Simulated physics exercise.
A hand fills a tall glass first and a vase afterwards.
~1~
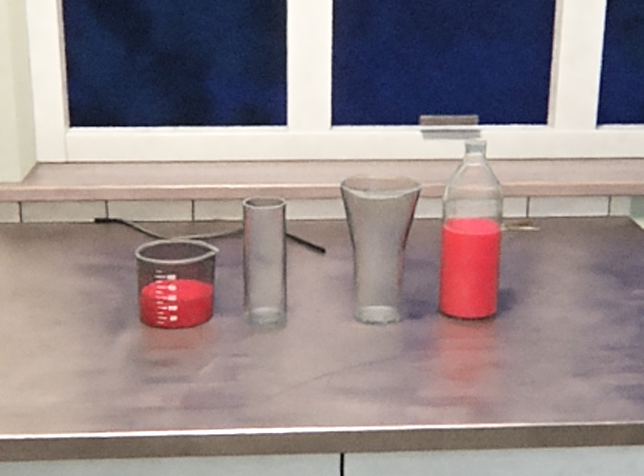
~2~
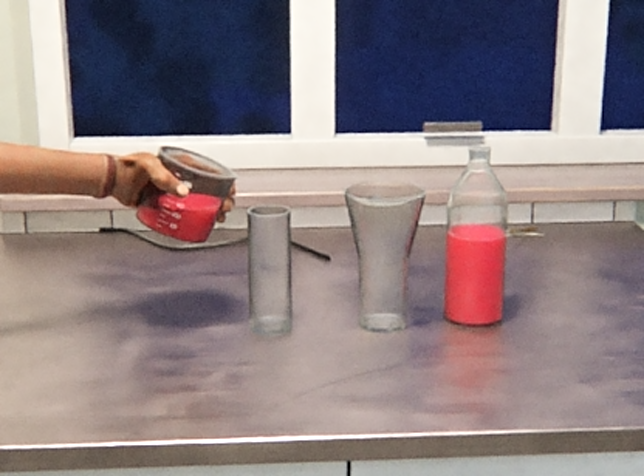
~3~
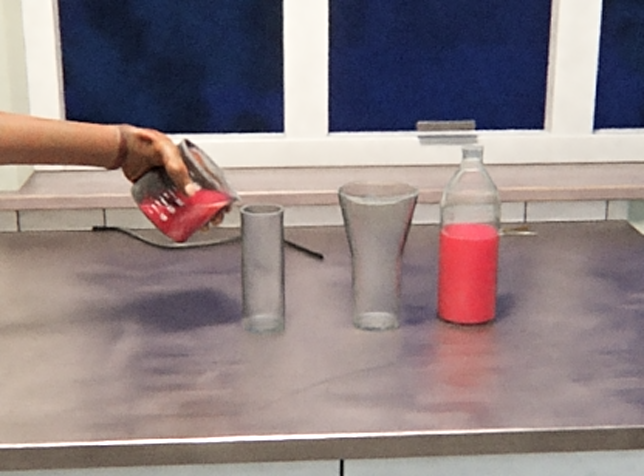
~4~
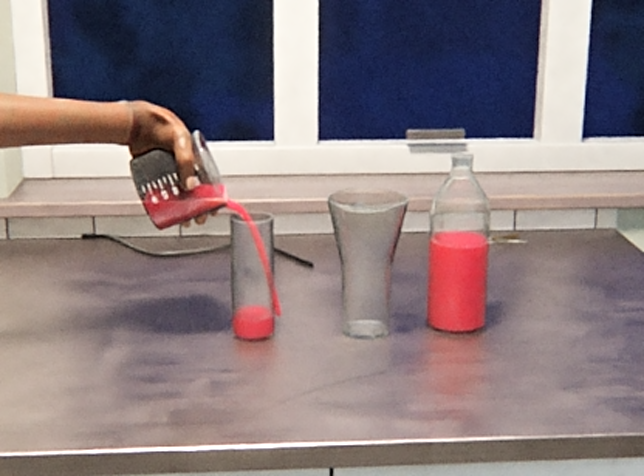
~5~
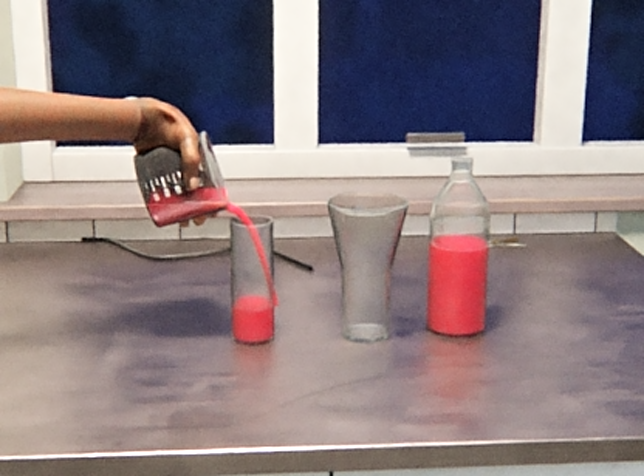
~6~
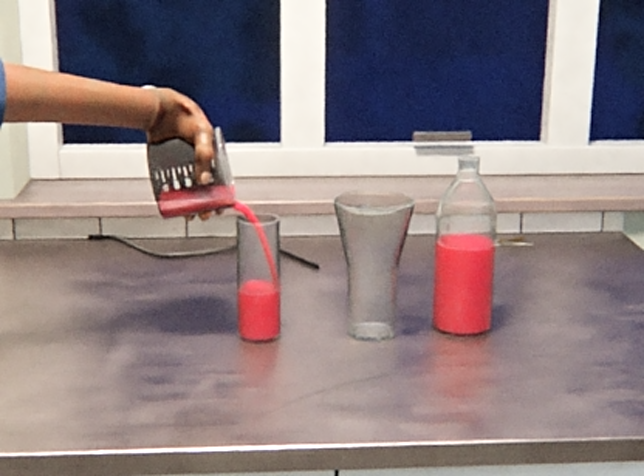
On a counter below dark windows, a beaker of red liquid stands left of an empty tall glass, an empty vase-shaped glass and a partly filled bottle. A hand lifts the beaker and tilts it rightward. Red liquid streams into the tall glass, its level rising as the beaker tips further.
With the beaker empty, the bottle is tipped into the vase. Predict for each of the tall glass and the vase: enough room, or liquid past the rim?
Result: The tall glass is big enough, the vase is big enough.
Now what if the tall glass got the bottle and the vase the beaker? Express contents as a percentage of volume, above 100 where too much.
160 % then 30 %.
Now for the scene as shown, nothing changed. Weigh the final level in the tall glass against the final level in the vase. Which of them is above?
The level ends higher in the one on the right.
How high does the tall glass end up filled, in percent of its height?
It stands at around 70 percent.
A moment on, the tall glass is about half full.
Further on, the tall glass is about three quarters full.
When it is over, the tall glass is about three quarters full; the vase is about three quarters full.
